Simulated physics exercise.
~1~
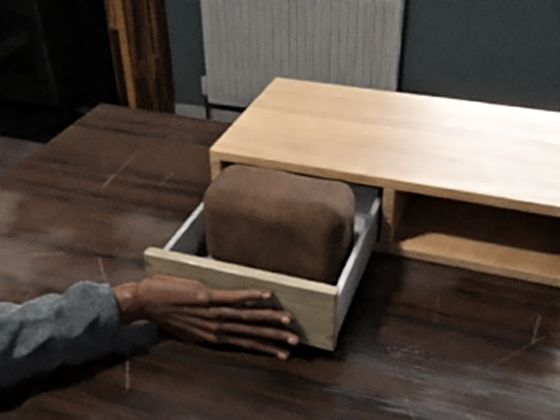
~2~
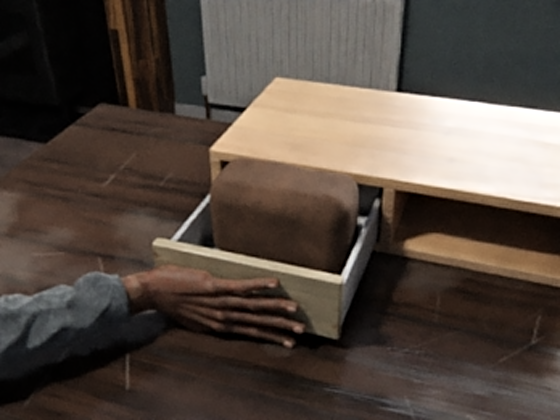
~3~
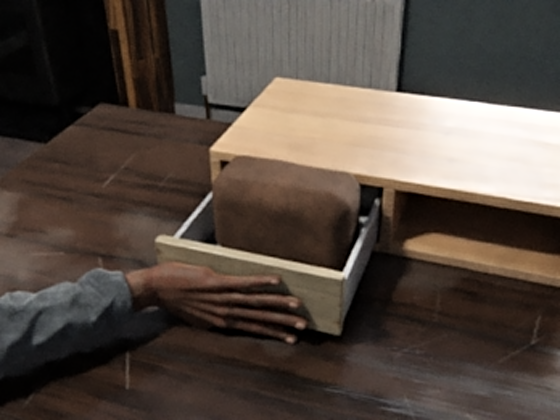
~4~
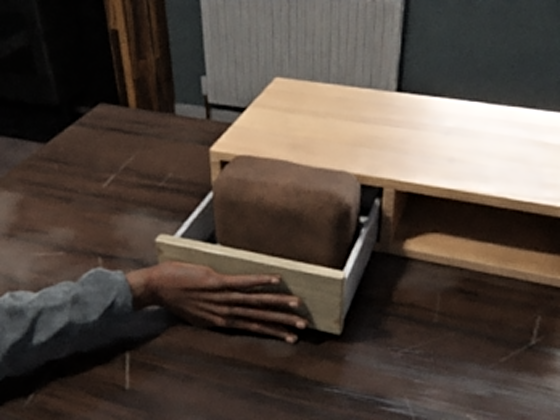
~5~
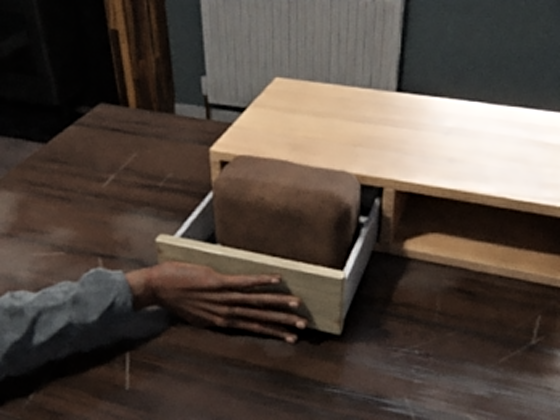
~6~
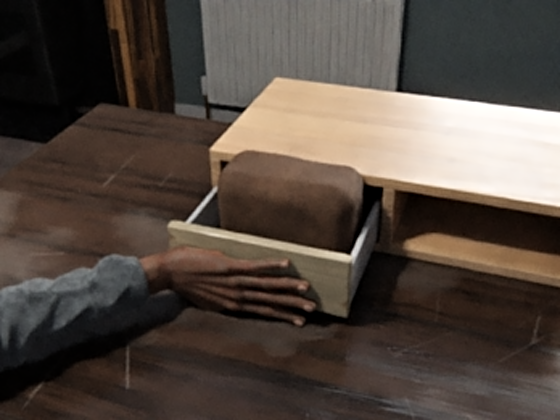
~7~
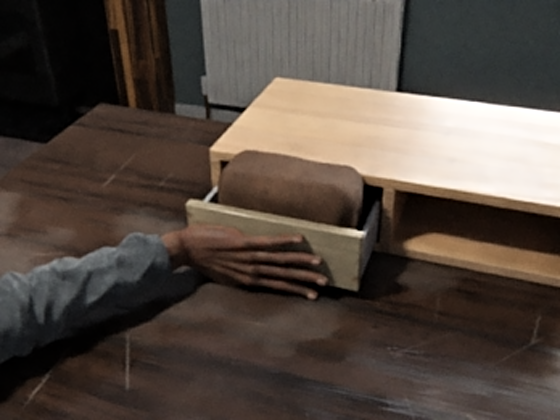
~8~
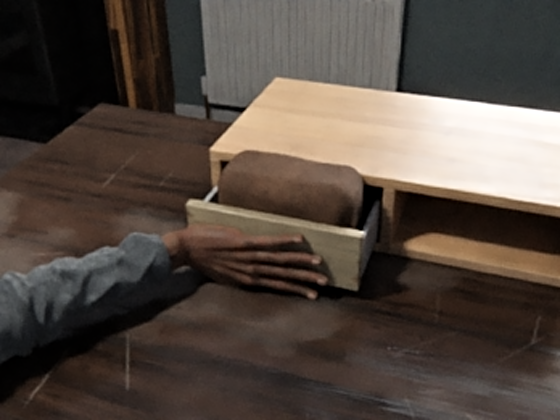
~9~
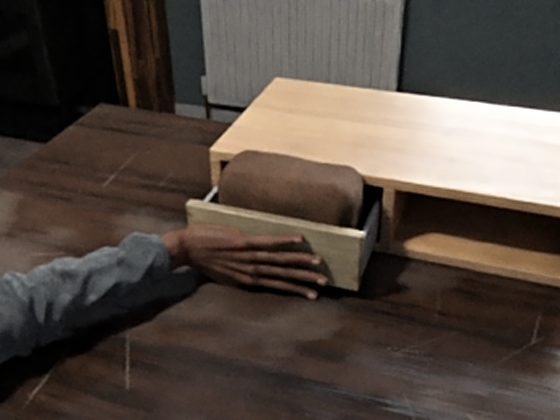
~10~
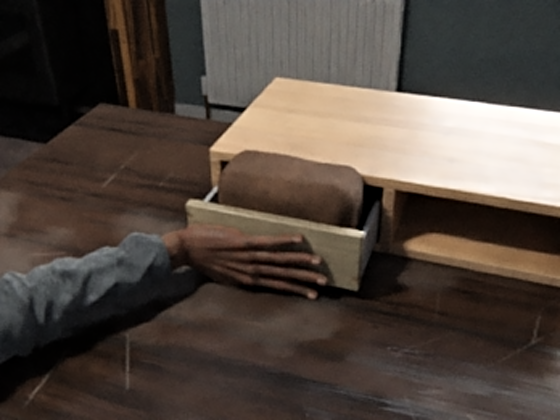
The footage shows a hand in a grey sleeve pushing an open drawer holding a brown, loaf-like block into a low wooden chest on a dark table. The drawer slides in slightly, pauses, moves in a little further, then stops, still partly open with the hand against its front.
